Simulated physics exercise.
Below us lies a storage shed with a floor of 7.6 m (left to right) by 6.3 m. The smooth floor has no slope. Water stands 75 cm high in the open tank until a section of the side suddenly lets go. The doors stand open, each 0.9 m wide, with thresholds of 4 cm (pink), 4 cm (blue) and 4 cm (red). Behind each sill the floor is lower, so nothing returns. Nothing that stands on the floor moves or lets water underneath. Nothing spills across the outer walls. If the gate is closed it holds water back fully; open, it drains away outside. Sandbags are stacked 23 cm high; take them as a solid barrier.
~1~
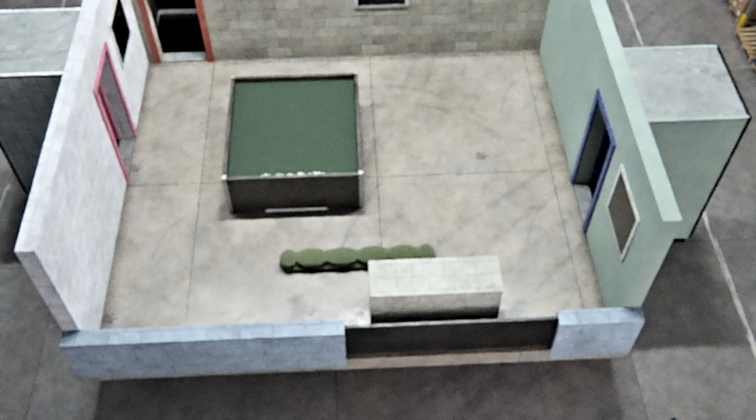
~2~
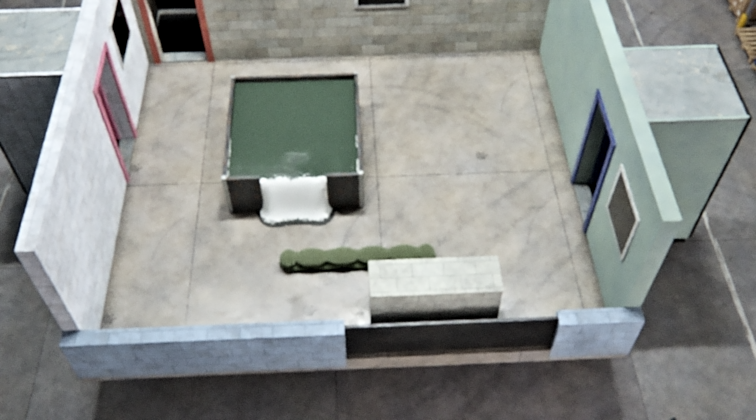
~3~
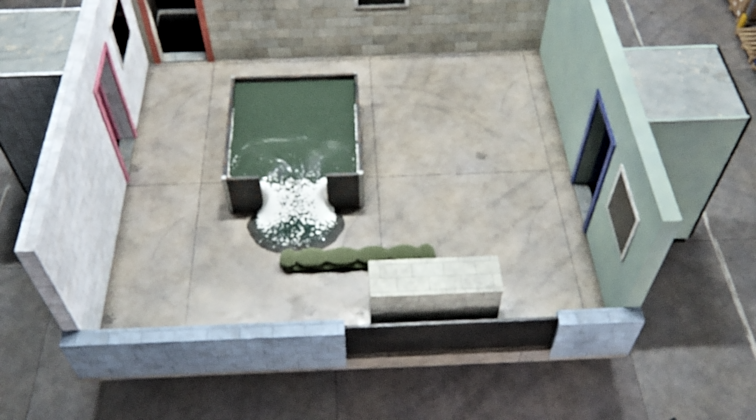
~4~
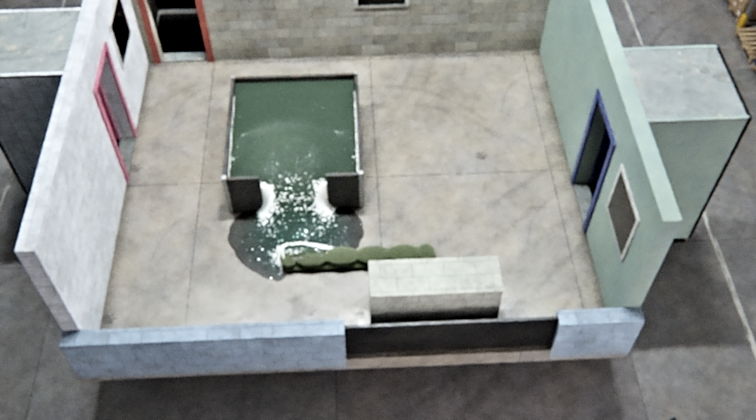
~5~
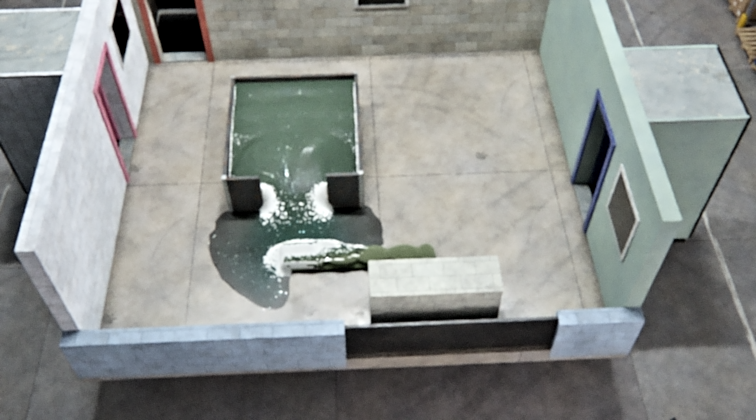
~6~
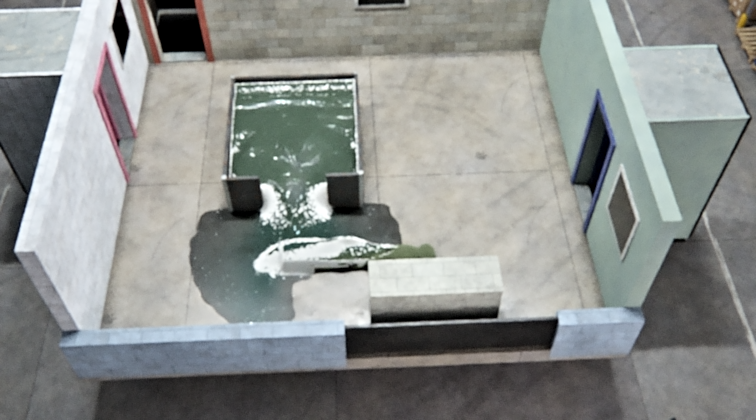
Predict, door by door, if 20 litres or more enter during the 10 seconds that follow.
Within that time: At the pink door it stays under the limit; at the blue door it passes the limit; at the red door it passes the limit.
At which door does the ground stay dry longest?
It is the red one.
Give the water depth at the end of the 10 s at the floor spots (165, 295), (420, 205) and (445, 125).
In that order: 10, 2 and 4 cm.
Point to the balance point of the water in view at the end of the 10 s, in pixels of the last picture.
Near (336, 181).
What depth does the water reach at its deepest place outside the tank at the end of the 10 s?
About 13 cm.
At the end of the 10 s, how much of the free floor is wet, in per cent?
Near 95 per cent is wet.
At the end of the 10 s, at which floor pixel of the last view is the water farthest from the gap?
Around (540, 56).
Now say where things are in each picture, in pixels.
The open tank at (294, 127) is whole and still, 75 cm deep, in the first frame.
Water pours out at (296, 198) and has run 0.6 m, to (263, 218); deepest outside 41 cm, 75 cm at the open tank's back, in the second frame.
The front is at (266, 245), 0.9 m from the gap at (296, 198); 1.0 m2 of floor is under water; 75 cm left at the back of the open tank, in the third frame.
Water pours out at (296, 198) and has run 1.4 m, to (276, 275); deepest outside 44 cm, 75 cm at the open tank's back, in the fourth frame.
The front is at (267, 302), 1.9 m from the gap at (296, 198); 3.0 m2 of floor is under water; 73 cm left at the back of the open tank, in the fifth frame.
The front is at (258, 334), 2.4 m from the gap at (296, 198); 4.4 m2 of floor is under water; 65 cm left at the back of the open tank, in the sixth frame.
A moment later water covers 25 % of the floor and is deepest (52 cm) near (296, 256); pink door not reached, blue door not reached, red door not reached.
Soon after water covers 40 % of the floor and is deepest (45 cm) near (296, 256); pink door not reached, blue door 7 cm at the sill, 0 L in, red door not reached.
Next water covers 65 % of the floor and is deepest (34 cm) near (296, 256); pink door 4 cm at the sill, 0 L in, blue door 12 cm at the sill, 54 L in, red door not reached.
Later on water covers 85 % of the floor and is deepest (22 cm) near (109, 354); pink door 5 cm at the sill, 0 L in, blue door 12 cm at the sill, 136 L in, red door 13 cm at the sill, 50 L in.
At the end water covers 95 % of the floor and is deepest (13 cm) near (296, 256); pink door 4 cm at the sill, 2 L in, blue door 7 cm at the sill, 205 L in, red door 11 cm at the sill, 181 L in.
